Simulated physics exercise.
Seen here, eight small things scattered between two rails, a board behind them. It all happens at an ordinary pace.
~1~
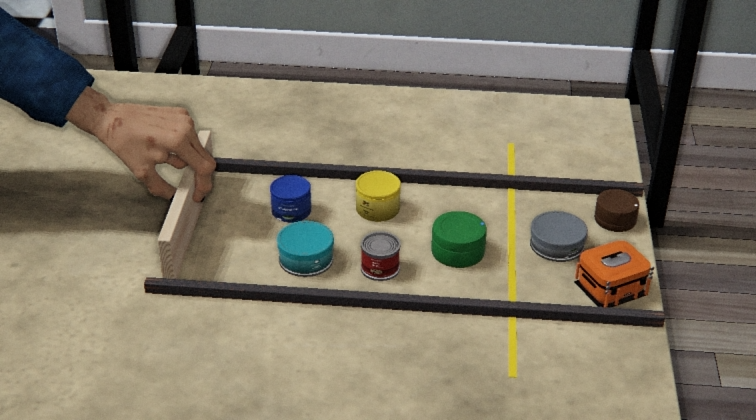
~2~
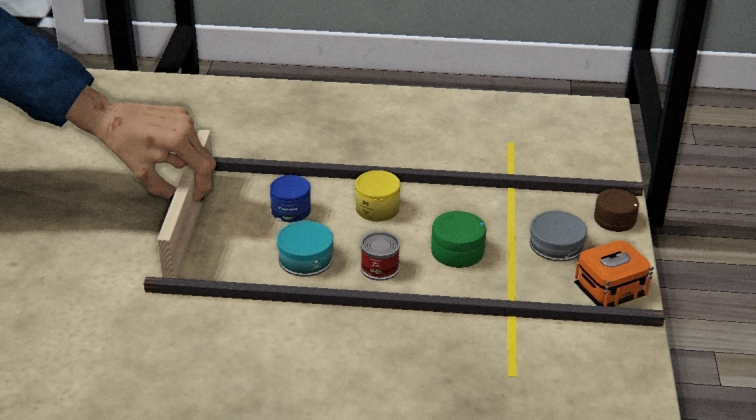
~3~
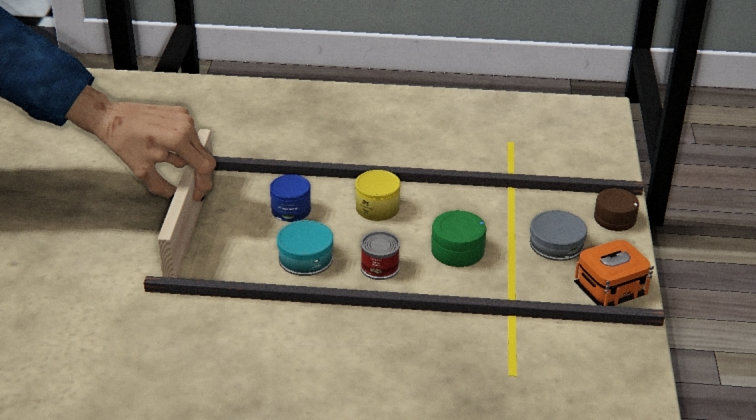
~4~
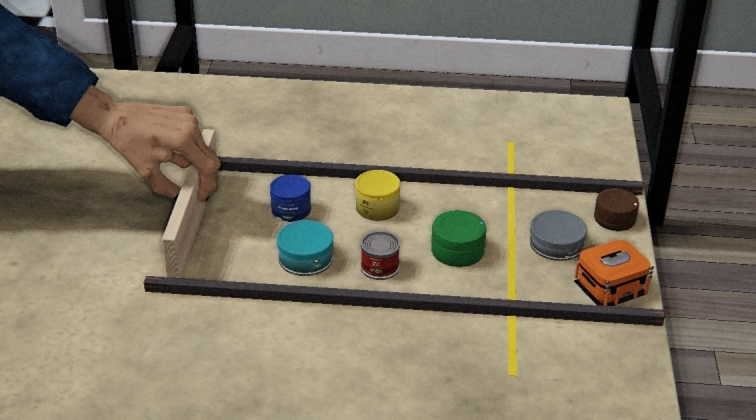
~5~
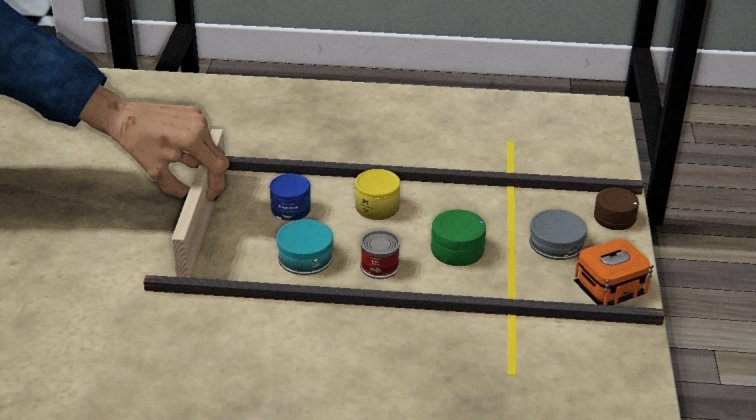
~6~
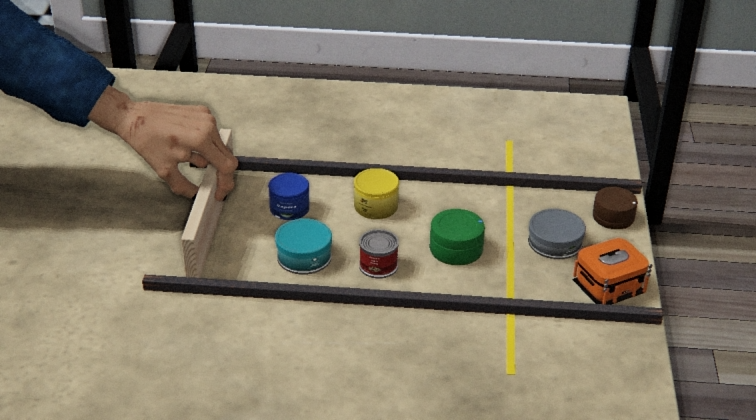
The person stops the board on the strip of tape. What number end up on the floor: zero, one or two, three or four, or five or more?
Outcome: The number that fall off is zero.
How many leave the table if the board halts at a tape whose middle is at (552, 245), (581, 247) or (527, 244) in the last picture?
It would be 1, 2 and 0.
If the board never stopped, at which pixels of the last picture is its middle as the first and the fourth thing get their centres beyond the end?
First at (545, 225), next at (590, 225).
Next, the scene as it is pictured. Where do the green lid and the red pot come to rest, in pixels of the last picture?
First (560, 237), then (582, 287).
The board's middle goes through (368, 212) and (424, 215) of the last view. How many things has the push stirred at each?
By then 4, and 5.
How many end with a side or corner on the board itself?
The number is 2.
A little later, none off yet; brown lid at rest near (615, 208); orange case at rest near (611, 272); grey tin at rest near (556, 234).
When it is over, the number that fall off is zero.
